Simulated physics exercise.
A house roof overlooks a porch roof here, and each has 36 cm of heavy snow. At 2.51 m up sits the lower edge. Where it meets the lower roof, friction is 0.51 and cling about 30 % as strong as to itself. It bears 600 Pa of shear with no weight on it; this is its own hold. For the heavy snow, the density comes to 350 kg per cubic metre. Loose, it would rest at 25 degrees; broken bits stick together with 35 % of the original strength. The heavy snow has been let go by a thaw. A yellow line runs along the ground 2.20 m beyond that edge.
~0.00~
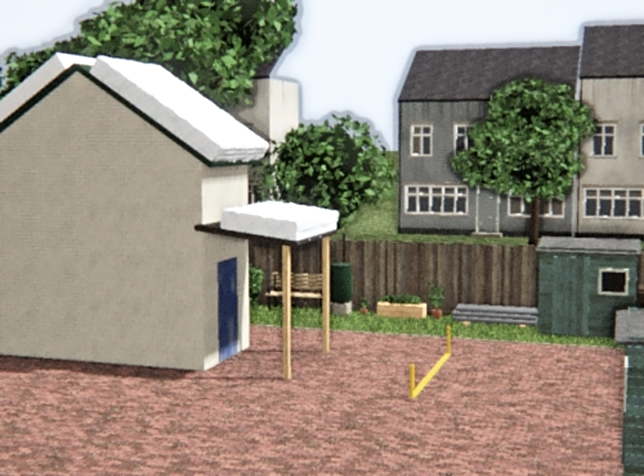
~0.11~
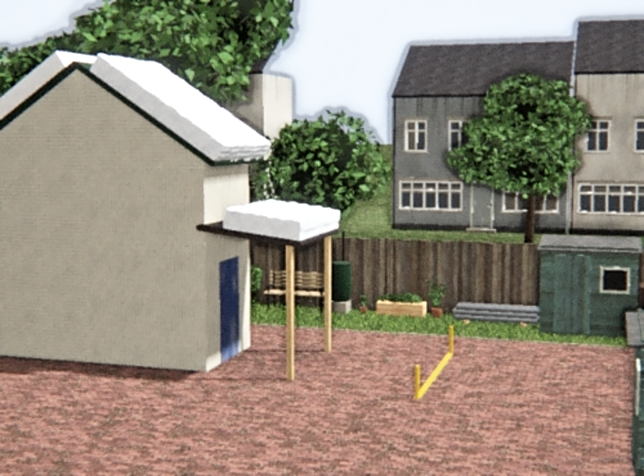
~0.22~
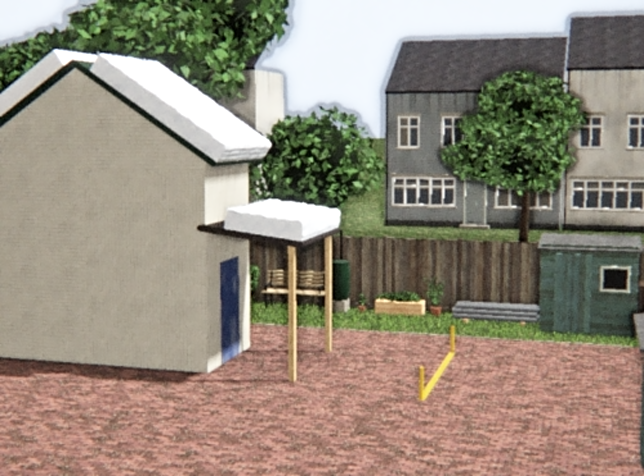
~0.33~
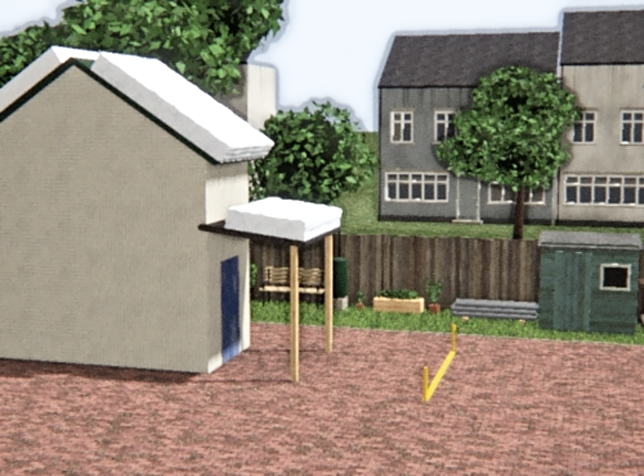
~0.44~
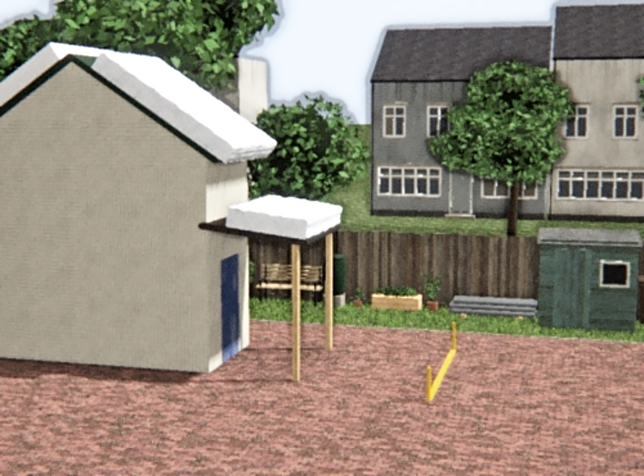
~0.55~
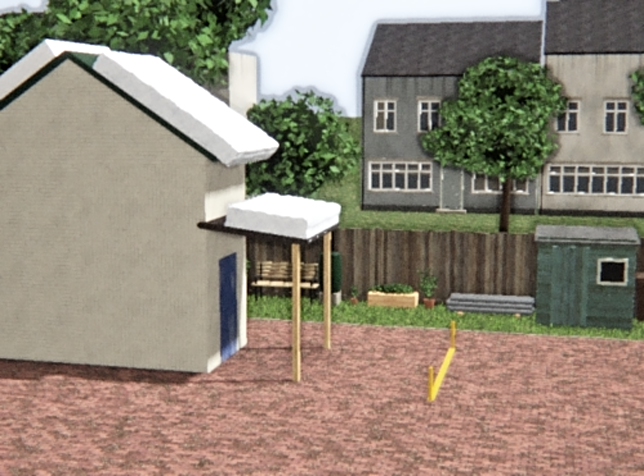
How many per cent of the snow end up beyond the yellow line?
About 15 %.
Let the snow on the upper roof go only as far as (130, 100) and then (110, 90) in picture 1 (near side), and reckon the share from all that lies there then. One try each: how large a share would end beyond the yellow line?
About 2 per cent the first time and about 5 per cent the second.
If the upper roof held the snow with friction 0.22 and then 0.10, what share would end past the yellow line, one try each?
Try 1: 25 %; try 2: 35 %.
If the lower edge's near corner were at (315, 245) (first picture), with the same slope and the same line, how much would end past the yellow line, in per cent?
About 7 per cent.
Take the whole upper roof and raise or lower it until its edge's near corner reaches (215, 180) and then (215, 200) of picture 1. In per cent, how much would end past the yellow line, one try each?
Roughly 2 per cent first and 0 per cent second.
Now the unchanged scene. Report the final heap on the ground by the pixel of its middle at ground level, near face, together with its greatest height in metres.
(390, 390), 0.4 m.
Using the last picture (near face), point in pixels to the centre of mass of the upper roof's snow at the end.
The spot is somewhere around (361, 329).
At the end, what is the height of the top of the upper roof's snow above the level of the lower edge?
About 0.7 m above the lower edge.
After 1.09 s, none is below the lower edge and 0 % is past the line.
After 1.72 s, none is below the lower edge and 0 % is past the line.
After 2.36 s, 31 % is below the lower edge and 0 % is past the line.
After 3.00 s, 57 % is below the lower edge and 13 % is past the line.
After 4.00 s, 59 % is below the lower edge and 15 % is past the line.
